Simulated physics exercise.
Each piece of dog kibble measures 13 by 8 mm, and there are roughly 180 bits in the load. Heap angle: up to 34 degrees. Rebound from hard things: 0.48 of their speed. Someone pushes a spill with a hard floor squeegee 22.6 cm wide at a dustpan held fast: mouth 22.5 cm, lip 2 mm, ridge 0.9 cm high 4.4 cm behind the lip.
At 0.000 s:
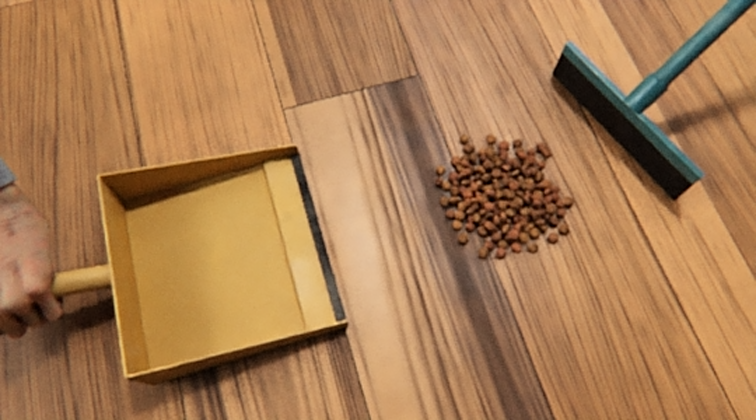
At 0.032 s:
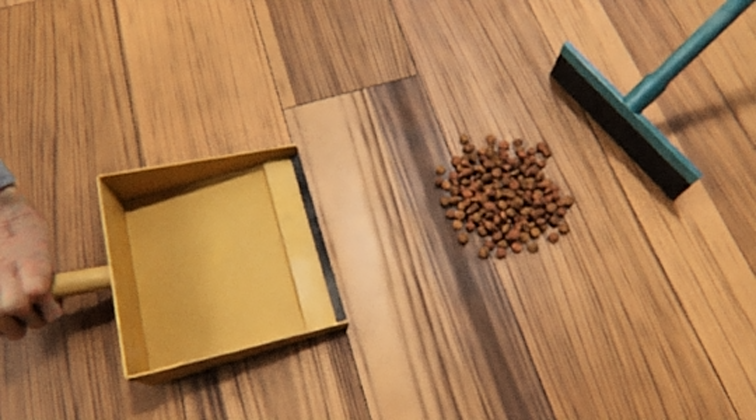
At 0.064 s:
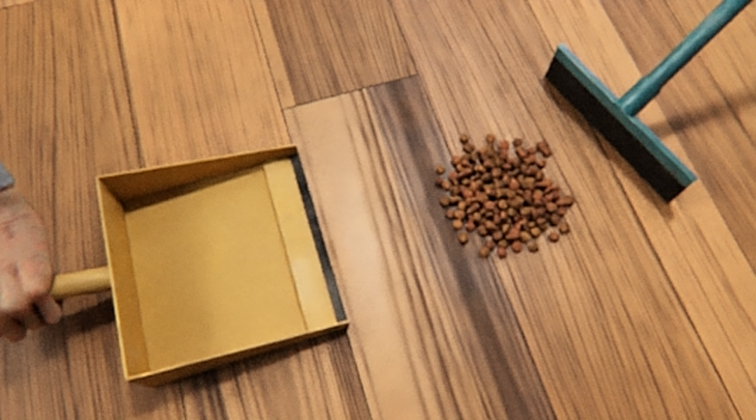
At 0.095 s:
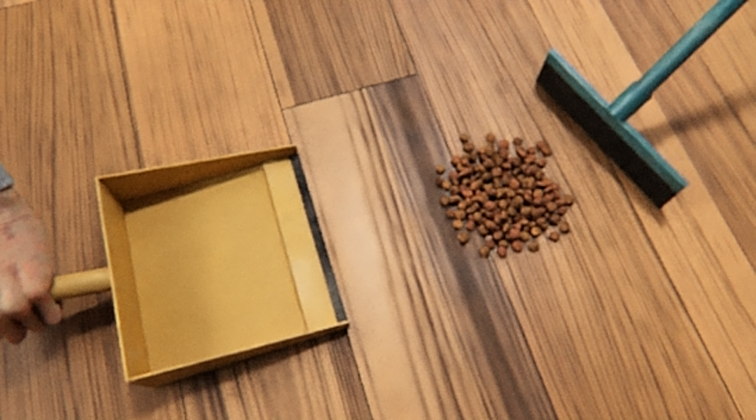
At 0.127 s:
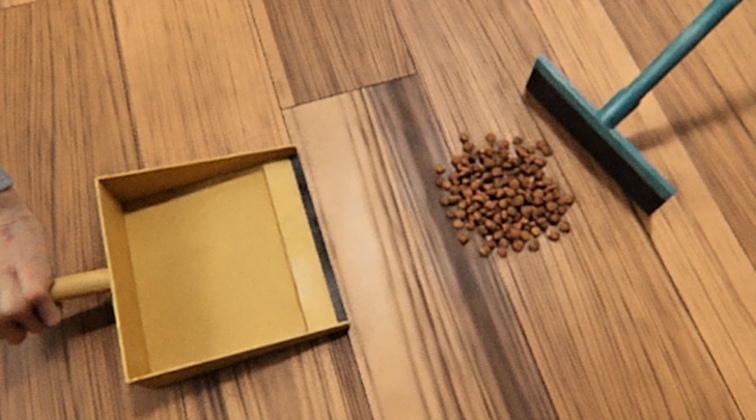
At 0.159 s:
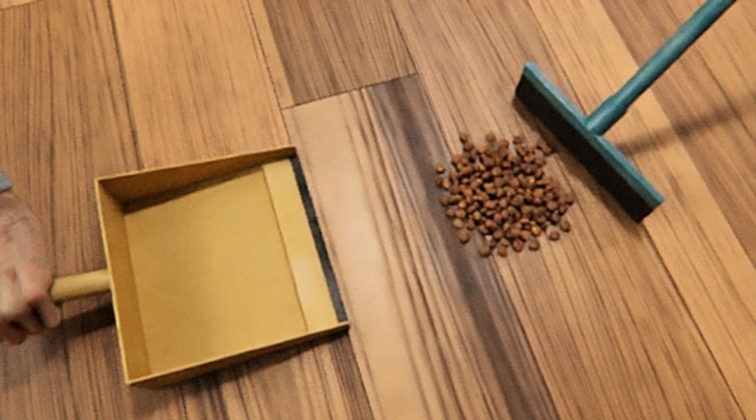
A teal squeegee slides slowly to the left and slightly down across a wooden floor, drawing close to a pile of brown kibble that stays undisturbed, while a hand at the left holds a yellow dustpan still by its handle.
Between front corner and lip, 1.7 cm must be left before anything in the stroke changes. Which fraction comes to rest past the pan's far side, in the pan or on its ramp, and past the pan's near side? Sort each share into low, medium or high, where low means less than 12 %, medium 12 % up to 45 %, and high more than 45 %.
Shares - far side: Low, pan: Medium, near side: Medium.
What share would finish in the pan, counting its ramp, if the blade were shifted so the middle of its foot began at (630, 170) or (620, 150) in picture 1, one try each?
The two tries give about 20 % and about 15 %.
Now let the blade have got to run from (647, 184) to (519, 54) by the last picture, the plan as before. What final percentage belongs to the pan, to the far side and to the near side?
Per cent by place - pan 0, far side 0, near side 0.
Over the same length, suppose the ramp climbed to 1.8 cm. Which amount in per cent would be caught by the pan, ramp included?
Around 15 per cent.
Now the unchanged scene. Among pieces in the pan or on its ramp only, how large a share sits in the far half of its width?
About 10 percent of it.
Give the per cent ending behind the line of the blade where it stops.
About 5 per cent.
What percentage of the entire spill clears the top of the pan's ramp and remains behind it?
Estimate: About 5 %.
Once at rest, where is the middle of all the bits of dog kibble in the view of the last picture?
Resting centre estimate: Around (357, 295).
Then, at 0.41 s, middle of the blade 19 cm from the lip; 0 % over the lip, far side 0 %, near side 5 %.
After 0.57 s, middle of the blade 10 cm from the lip; 0 % over the lip, far side 0 %, near side 15 %.
After 0.86 s, middle of the blade 5 cm from the lip; 20 % over the lip, far side 0 %, near side 30 %.
At rest (1.3 s), far side 0 %, pan 20 %, near side 30 %, in front of the lip or behind the blade 50 %.
